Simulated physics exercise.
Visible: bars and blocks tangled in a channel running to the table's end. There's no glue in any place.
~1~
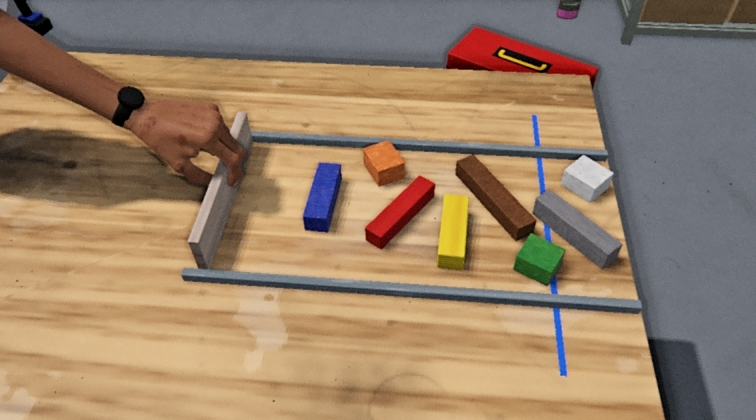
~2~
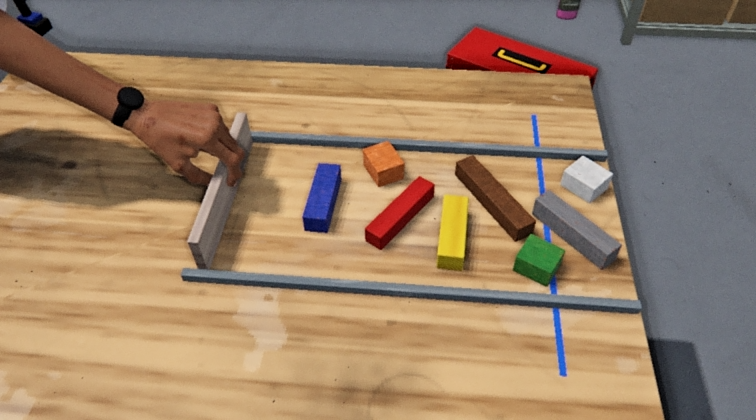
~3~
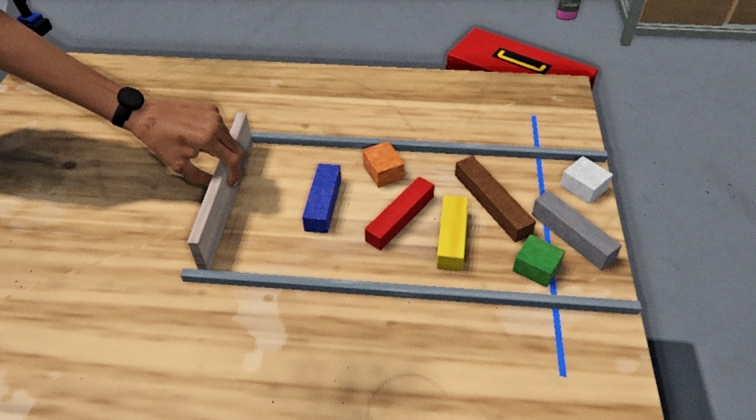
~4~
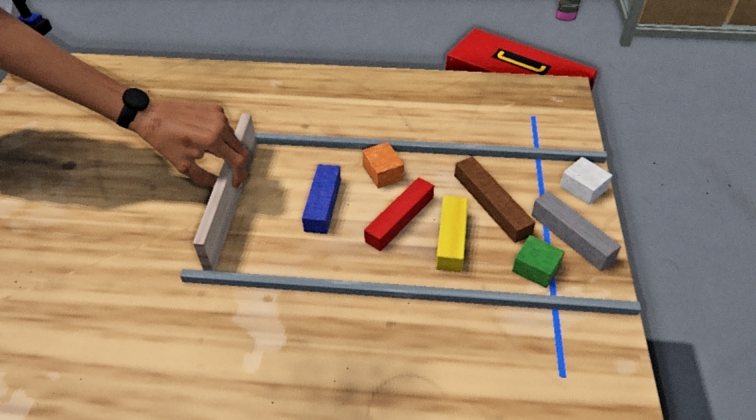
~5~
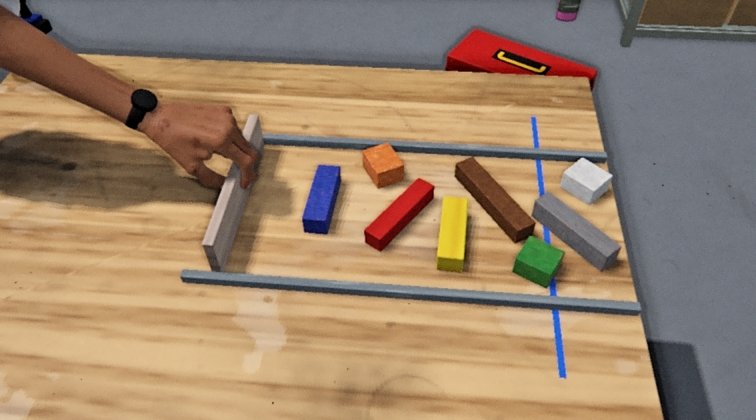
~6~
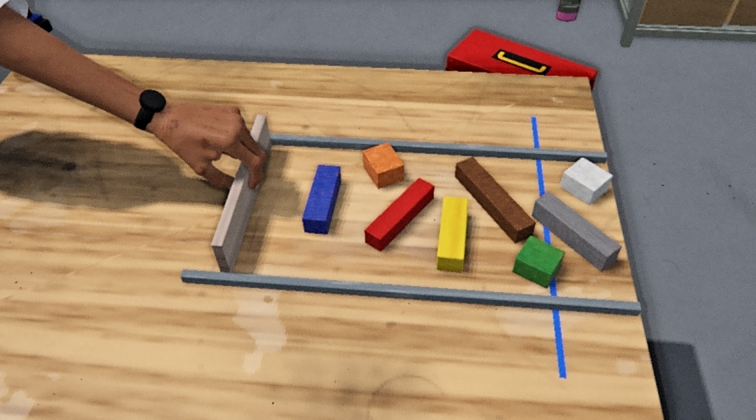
On a wooden tabletop, a hand wearing a black watch holds an upright board at the left of a channel between two grey rails, with coloured bars and blocks scattered around a blue line. The board stays still at first, then the hand slides it slightly right, while the pieces remain unmoved.
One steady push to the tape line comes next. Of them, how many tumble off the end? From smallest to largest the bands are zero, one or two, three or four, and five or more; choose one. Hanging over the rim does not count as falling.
The right band is three or four.
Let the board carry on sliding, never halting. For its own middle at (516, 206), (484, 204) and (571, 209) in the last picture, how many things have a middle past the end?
Over the end: 1, 0, 5.
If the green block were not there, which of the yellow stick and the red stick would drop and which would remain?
I'd say the yellow stick stays where it is, while the red stick stays where it is.
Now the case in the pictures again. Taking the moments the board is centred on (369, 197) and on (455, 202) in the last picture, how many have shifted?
The count is 3 at the first point and 7 at the second.
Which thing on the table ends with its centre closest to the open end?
It would be the brown bar.
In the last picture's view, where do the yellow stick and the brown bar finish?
The yellow stick at (611, 245), the brown bar at (618, 202).
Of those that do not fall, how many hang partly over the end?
It comes to 1.
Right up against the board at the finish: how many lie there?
The answer is 2.
A little later, none off yet; white block at rest near (586, 181); grey bar at rest near (574, 231); green block at rest near (539, 262).
Next, none off yet; white block at rest near (586, 181); grey bar moving near (580, 229); green block moving near (551, 262).
When it is over, the number that fall off is three or four; down, green block, grey bar and white block.
